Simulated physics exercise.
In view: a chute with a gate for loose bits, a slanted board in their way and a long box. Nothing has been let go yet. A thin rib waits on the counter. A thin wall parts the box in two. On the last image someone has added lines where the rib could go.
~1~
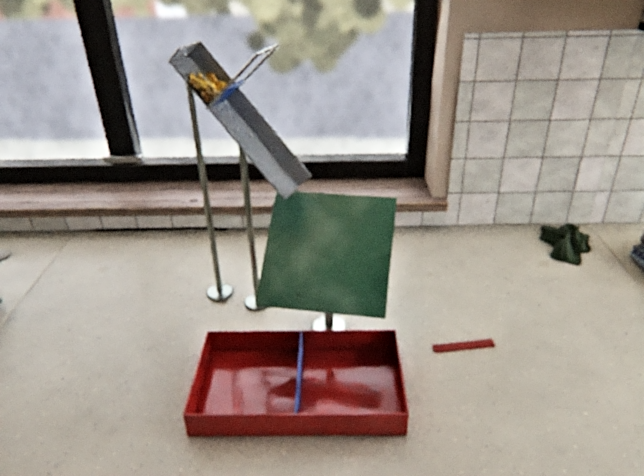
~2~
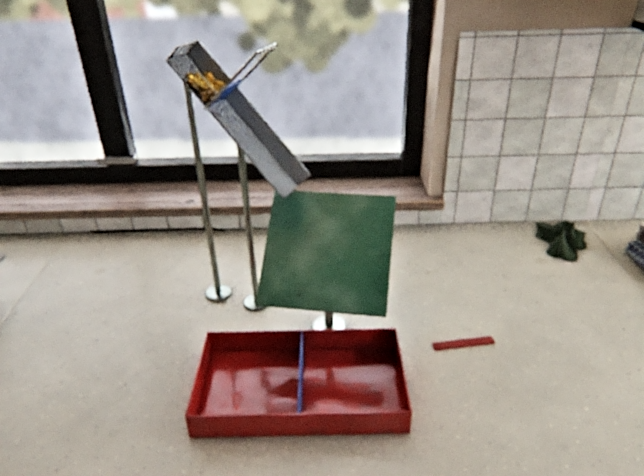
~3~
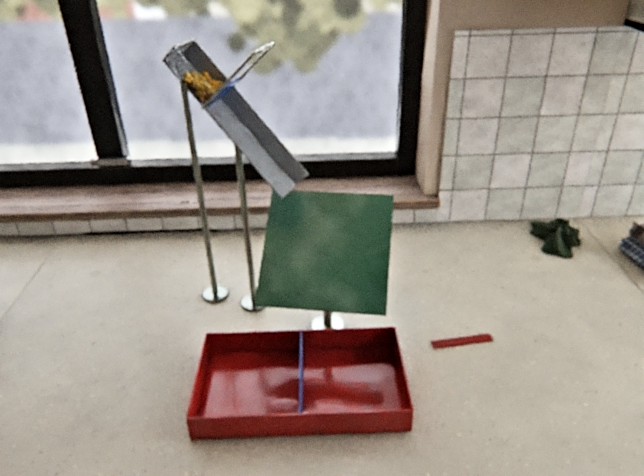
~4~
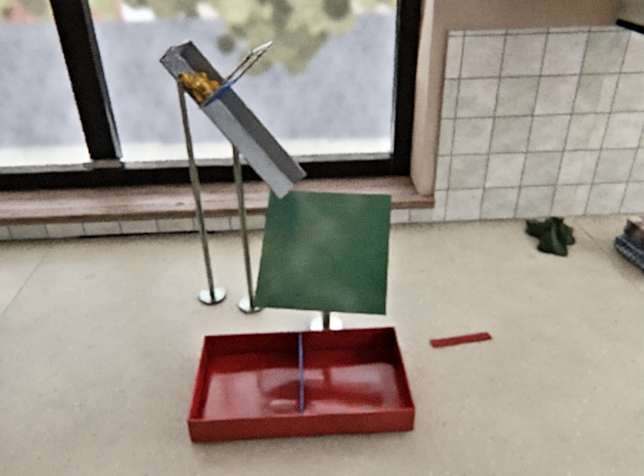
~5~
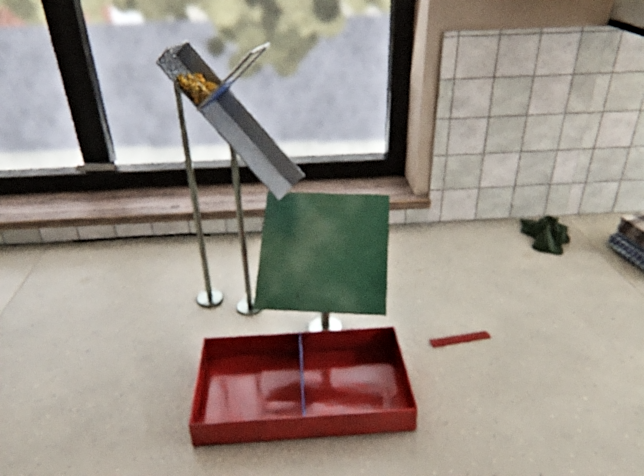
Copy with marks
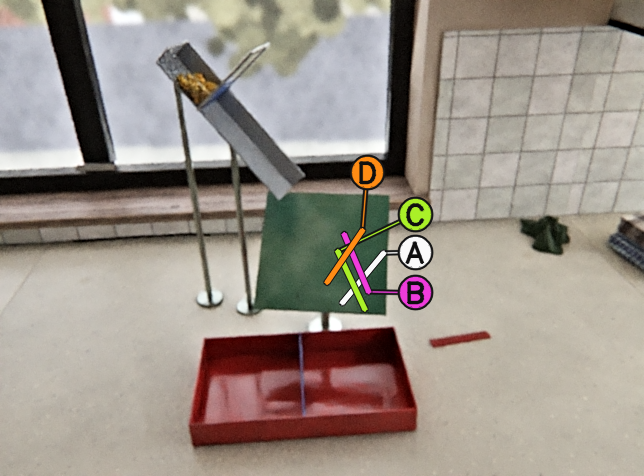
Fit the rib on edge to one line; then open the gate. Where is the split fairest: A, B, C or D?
D.
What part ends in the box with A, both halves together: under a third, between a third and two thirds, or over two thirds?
Line A gives over two thirds.
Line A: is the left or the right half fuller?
Right.
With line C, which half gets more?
The right half.
On the marked copy, line A from (383, 253) to (342, 302); line B from (344, 234) to (368, 291); line C from (337, 251) to (364, 309); line D from (362, 230) to (327, 282).
With A, of what is caught, a small share in the left half, all but a few in the right.
With B, of what is caught, only a few in the left half, all but a few in the right.
With C, of what is caught, only a few in the left half, all but a few in the right.
With D, of what is caught, close to half in the left half, close to half in the right.
